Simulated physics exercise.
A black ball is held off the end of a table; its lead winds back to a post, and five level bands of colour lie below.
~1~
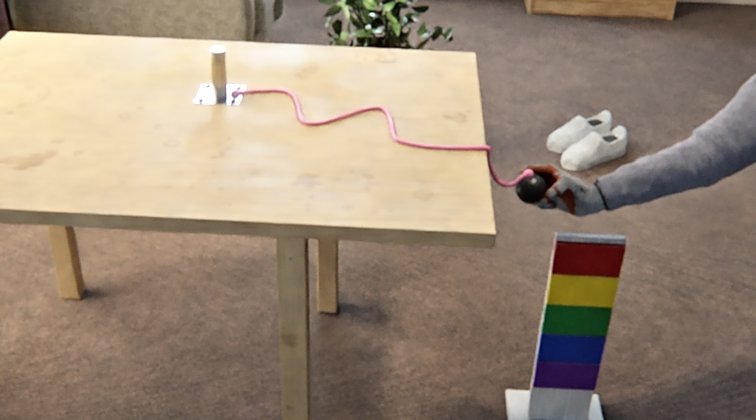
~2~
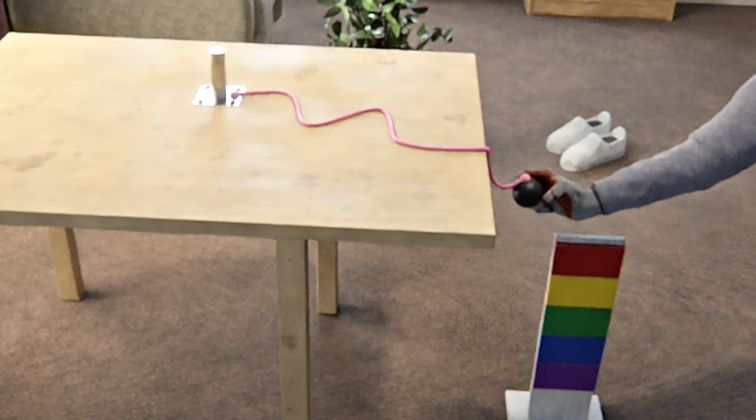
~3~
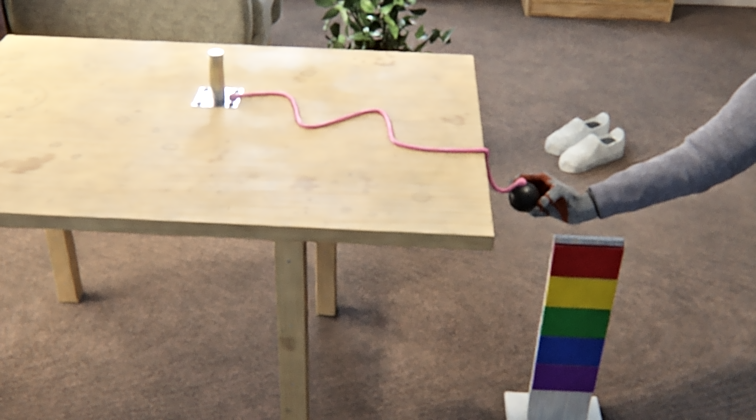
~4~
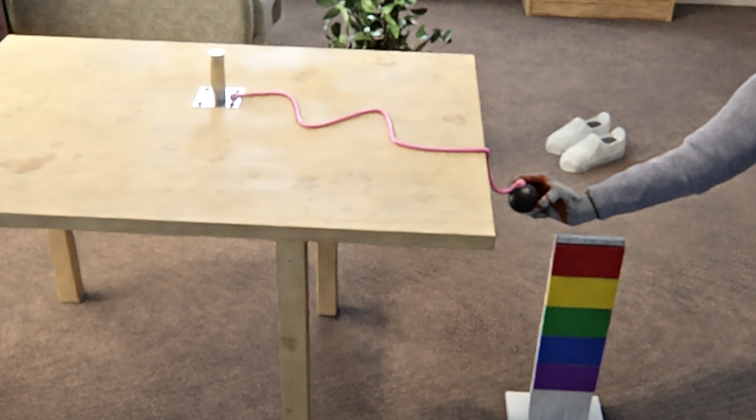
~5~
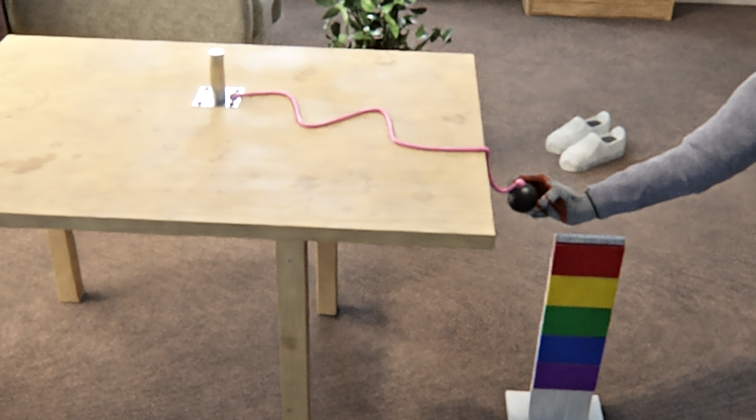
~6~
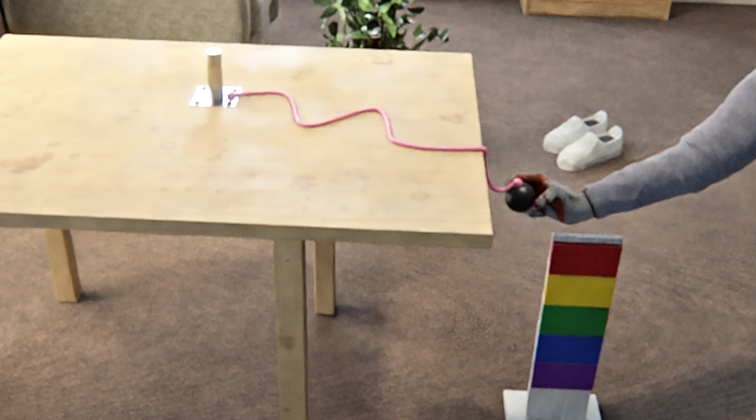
A black ball, held by a gloved hand off the table's right end, shifted very slightly left, while its winding pink cord, the post and the rainbow-striped board below stayed practically still.
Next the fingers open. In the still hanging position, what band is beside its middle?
Its centre hangs level with the green band.
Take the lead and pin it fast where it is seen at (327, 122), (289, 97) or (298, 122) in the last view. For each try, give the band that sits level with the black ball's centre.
Each in turn comes out as yellow, green, yellow.
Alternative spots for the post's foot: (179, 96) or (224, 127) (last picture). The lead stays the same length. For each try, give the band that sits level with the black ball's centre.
It would be yellow; blue.
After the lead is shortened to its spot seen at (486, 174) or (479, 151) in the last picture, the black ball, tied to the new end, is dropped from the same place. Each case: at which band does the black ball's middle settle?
First try: Yellow; second try: Red.
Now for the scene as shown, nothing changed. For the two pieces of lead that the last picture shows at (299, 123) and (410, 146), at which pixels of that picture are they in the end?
In that view they reach (346, 115) and (481, 178).
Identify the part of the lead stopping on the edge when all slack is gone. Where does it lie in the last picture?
Roughly (389, 129).
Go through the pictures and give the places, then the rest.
In the first frame, black ball (531, 189); red (588, 261); yellow (583, 292); green (577, 322); blue (571, 350); purple (566, 377).
In the second frame, black ball (528, 193); lead through (271, 92) (301, 119) (364, 111) (394, 138) (472, 149).
In the third frame, black ball (524, 197).
In the fourth frame, black ball (523, 198); lead through (271, 93) (300, 121) (364, 112) (393, 139) (471, 150).
In the fifth frame, black ball (523, 198).
In the sixth frame, black ball (520, 197); lead through (268, 92) (297, 120) (361, 111) (391, 138) (469, 149).
Early on, ball near (441, 292); level with green.
Midway, ball near (481, 307); level with green.
Finally, ball near (471, 302); level with green. Its middle rests at the green band.
